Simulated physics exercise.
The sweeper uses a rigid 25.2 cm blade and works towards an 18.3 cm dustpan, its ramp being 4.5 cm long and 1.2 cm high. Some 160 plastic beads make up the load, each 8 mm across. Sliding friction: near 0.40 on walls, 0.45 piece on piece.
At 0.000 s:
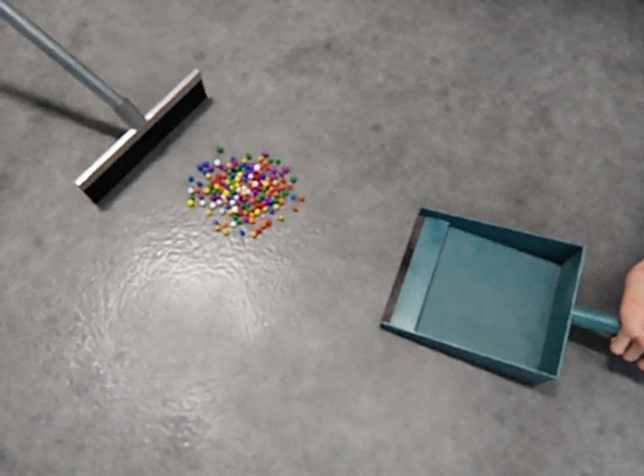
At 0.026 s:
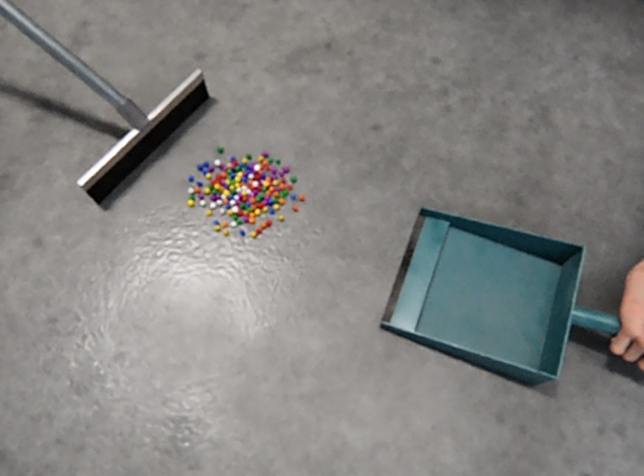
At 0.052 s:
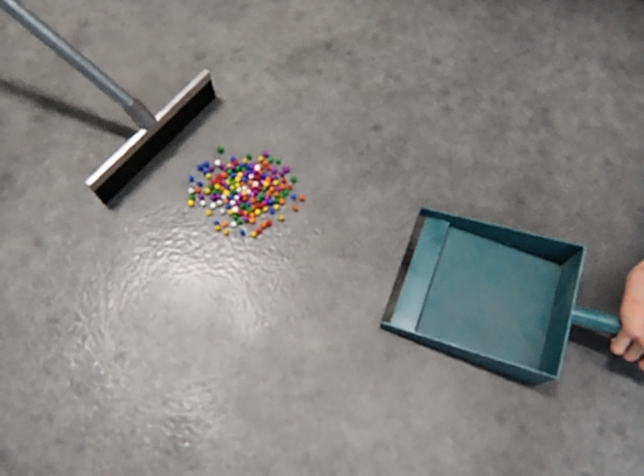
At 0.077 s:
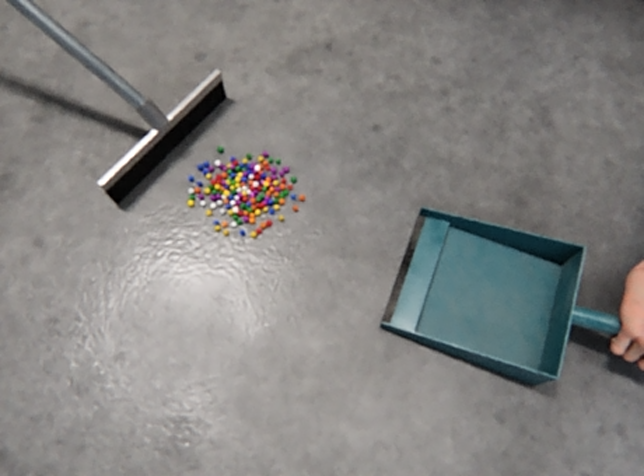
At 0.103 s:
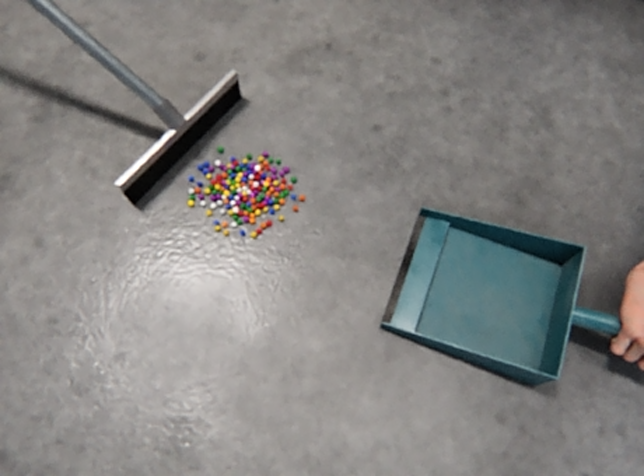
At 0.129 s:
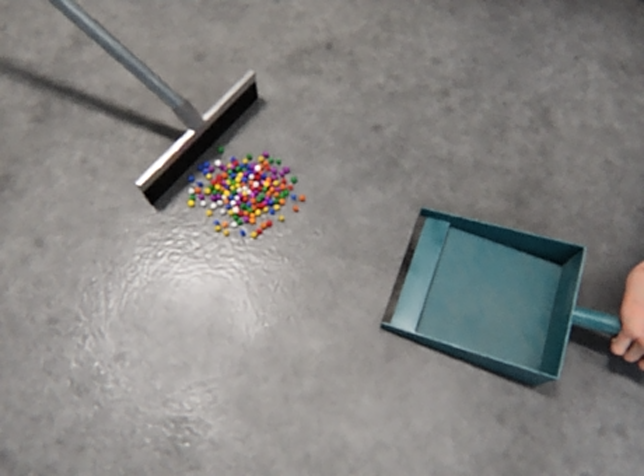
In this clip, a long-handled blade at the upper left slides rightward across a grey floor up to the edge of a pile of multicoloured beads, which stays still, while a hand holds a teal dustpan motionless at right.
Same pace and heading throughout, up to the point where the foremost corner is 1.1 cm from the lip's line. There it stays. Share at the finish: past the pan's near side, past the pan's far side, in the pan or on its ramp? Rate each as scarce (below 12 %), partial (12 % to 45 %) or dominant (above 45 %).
Ratings: Near side - scarce; far side - partial; pan - scarce.
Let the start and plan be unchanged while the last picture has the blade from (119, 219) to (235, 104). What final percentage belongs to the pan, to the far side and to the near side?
Split: Pan = 25, far = 10, near = 35.
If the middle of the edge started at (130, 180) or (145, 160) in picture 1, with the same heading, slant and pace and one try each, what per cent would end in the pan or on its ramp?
Around 10 percent, then around 5 percent.
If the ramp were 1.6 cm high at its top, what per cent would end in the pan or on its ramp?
Around 0 per cent.
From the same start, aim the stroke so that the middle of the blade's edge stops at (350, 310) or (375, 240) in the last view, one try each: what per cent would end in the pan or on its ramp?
Roughly 30 per cent for the first try and 30 per cent for the second.
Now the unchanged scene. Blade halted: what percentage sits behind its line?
Some 35 percent, give or take.
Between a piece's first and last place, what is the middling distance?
Near 22 cm.
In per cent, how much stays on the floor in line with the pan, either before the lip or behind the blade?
Roughly 70 in a hundred.
After 0.29 s, middle of the blade 19 cm from the lip; 0 % over the lip, far side 10 %, near side 0 %.
After 0.39 s, middle of the blade 9 cm from the lip; 0 % over the lip, far side 20 %, near side 0 %.
After 0.63 s, middle of the blade 5 cm from the lip; 5 % over the lip, far side 20 %, near side 5 %.
At rest (1.8 s), near side 10 %, far side 20 %, pan 0 %, in front of the lip or behind the blade 70 %.
